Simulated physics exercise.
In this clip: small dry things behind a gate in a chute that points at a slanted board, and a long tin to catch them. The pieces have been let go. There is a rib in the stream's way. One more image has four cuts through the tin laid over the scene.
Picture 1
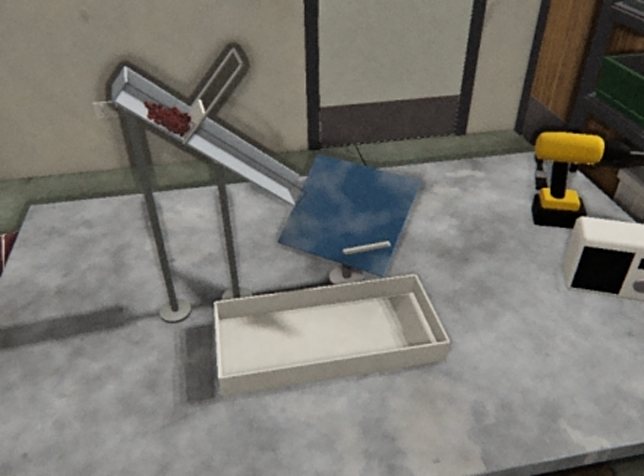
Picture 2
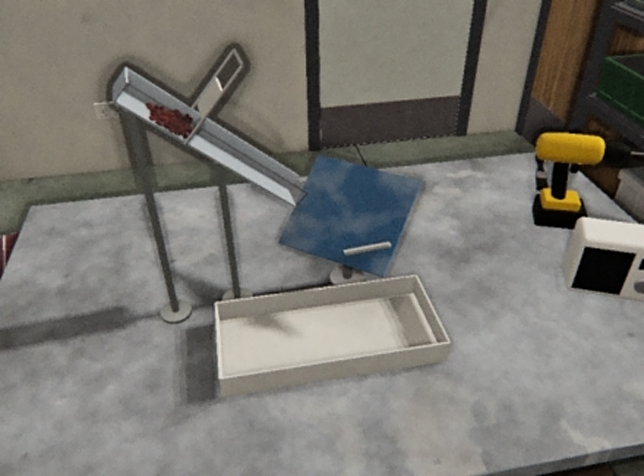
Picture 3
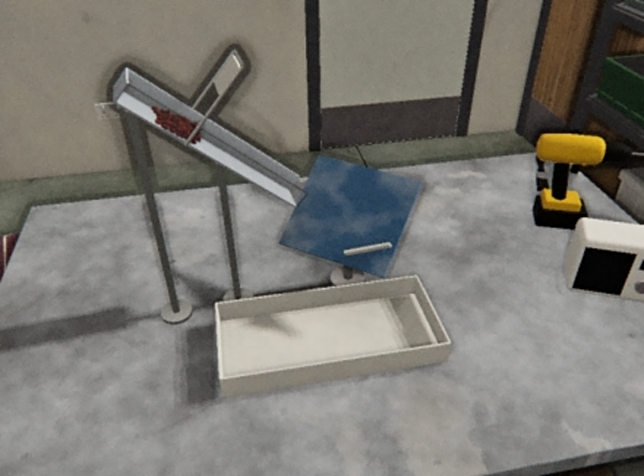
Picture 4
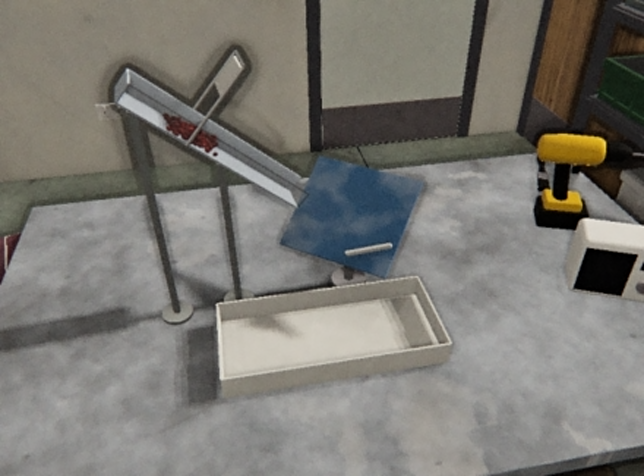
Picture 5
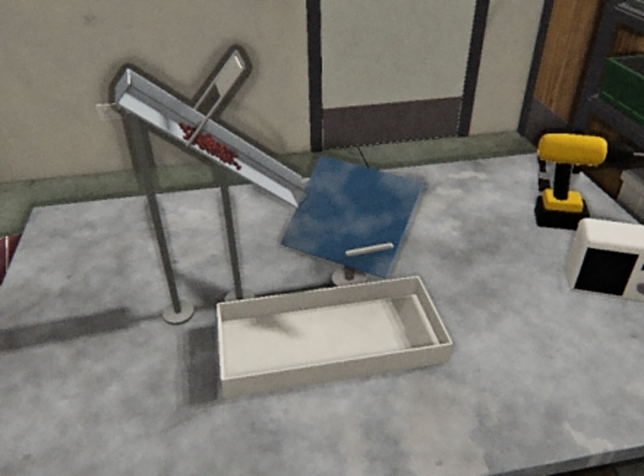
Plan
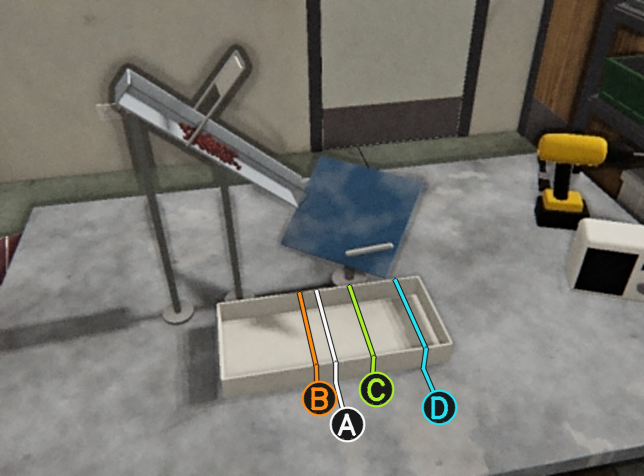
On a mottled grey tabletop, a small heap of dark red beans sits behind a gate high in a sloping chute, above a tilted blue board and an empty pale tin. The gate lifts, and the beans slide beneath it, spreading down to about halfway along the chute.
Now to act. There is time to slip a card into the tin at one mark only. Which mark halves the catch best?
The answer is line A.
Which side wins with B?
The right side.
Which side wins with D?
The left side.
On the marked copy, line A crosses the front rim at (335, 362); line B crosses the front rim at (316, 365); line C crosses the front rim at (373, 356); line D crosses the front rim at (425, 348).
Choosing A, of what is caught, about a third on the left of the divider, about two thirds on the right.
Choosing B, of what is caught, a small part on the left of the divider, nearly all on the right.
Choosing C, of what is caught, all on the left of the divider, none on the right.
Choosing D, of what is caught, all on the left of the divider, none on the right.
